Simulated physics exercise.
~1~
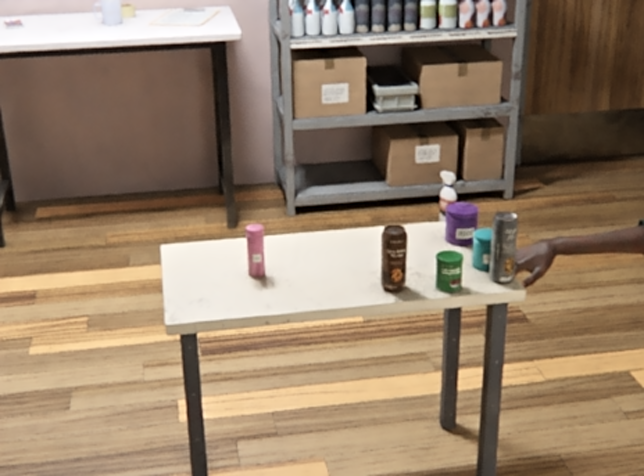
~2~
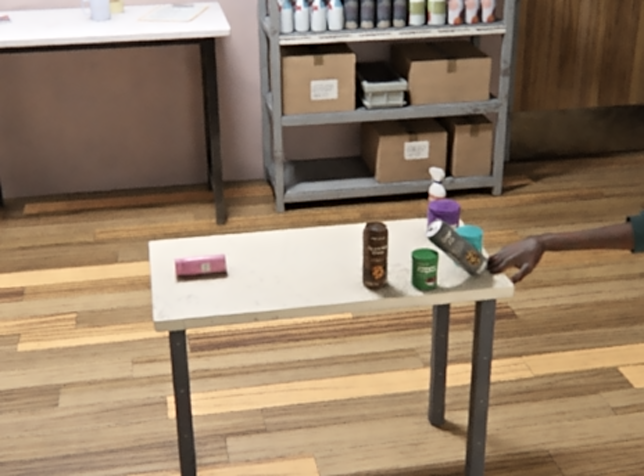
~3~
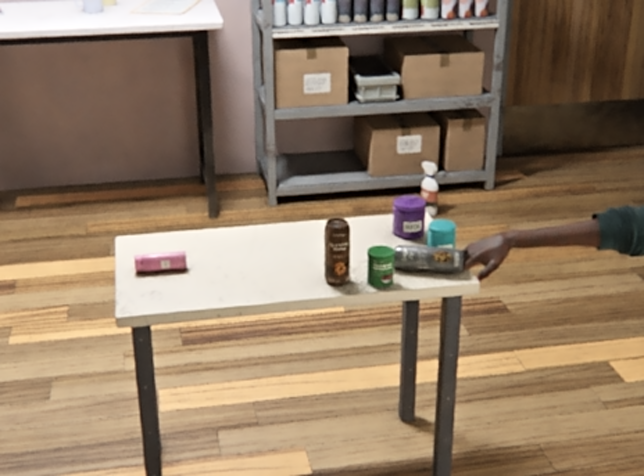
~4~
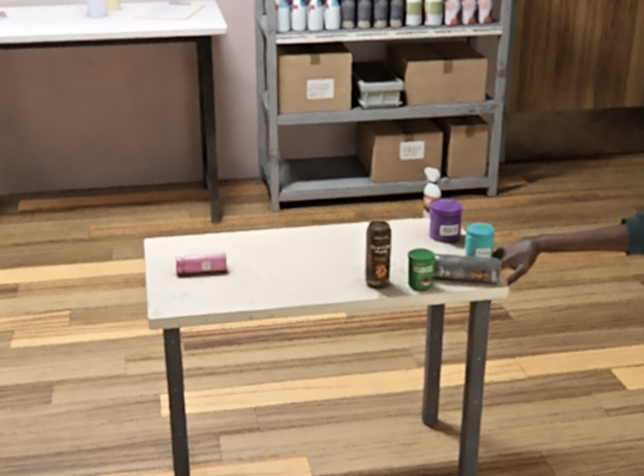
The table, a hand at its edge, shifts left and back as two containers topple.
